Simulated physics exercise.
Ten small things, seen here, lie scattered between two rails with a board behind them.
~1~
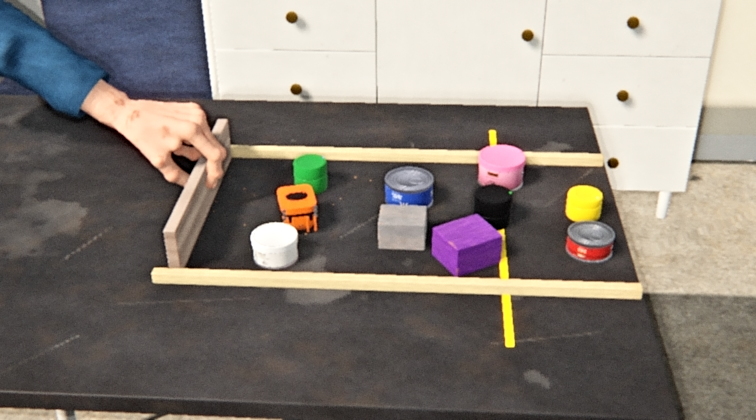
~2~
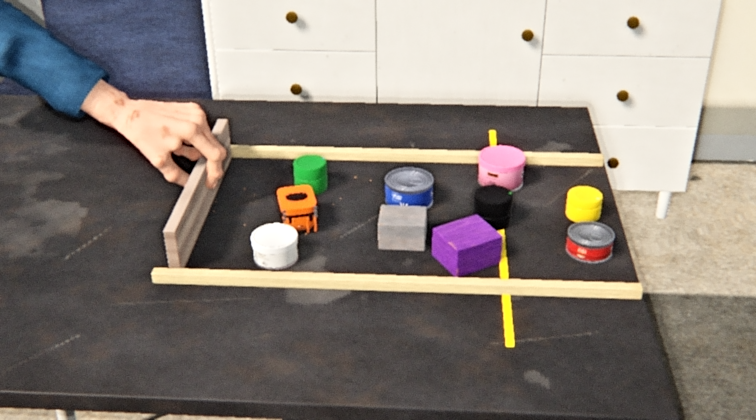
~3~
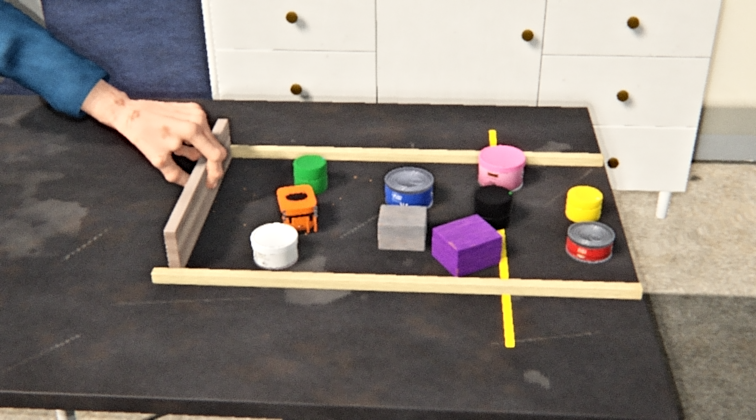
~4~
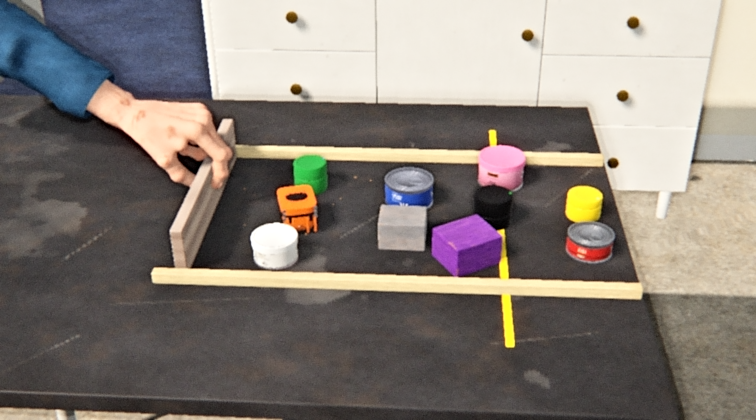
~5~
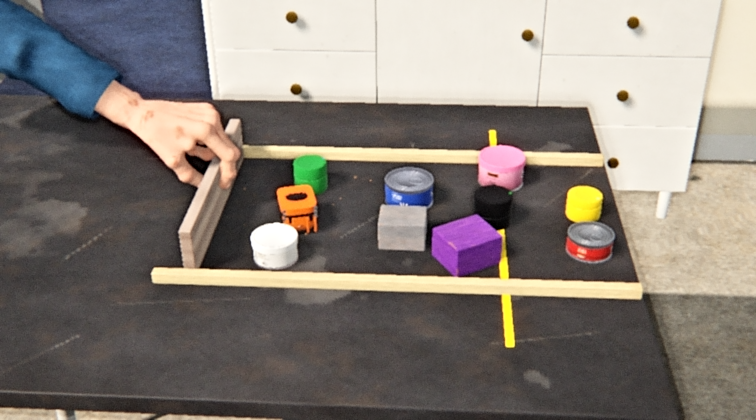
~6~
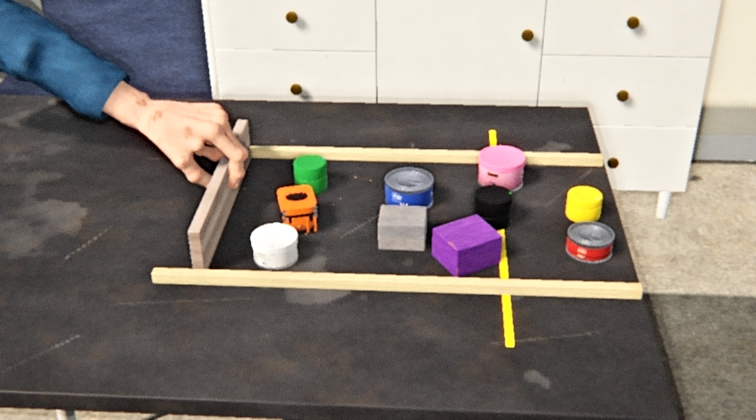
On a dark tabletop, a hand holding a wooden board slides it slightly right between two rails, toward scattered small objects.
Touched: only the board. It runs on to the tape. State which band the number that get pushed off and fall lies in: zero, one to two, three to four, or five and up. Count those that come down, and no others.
The band is zero.
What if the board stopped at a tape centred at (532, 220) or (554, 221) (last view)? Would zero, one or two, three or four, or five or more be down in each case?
In order: Just one or two and one or two.
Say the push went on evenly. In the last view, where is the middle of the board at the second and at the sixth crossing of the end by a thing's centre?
The middle is at about (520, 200), later at about (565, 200).
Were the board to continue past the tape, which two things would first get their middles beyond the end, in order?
Those two would be the red pot followed by the yellow lid.
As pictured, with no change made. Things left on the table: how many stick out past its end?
That comes to 1 of them.
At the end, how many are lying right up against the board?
That comes to 4.
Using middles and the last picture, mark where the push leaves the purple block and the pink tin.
First at (576, 249); second at (550, 169).
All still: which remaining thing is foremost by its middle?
The one in question is the red pot.
Soon after, none off yet; yellow lid at rest near (584, 205); red pot at rest near (590, 242); pink tin at rest near (501, 170).
At rest, the number that fall off is zero.
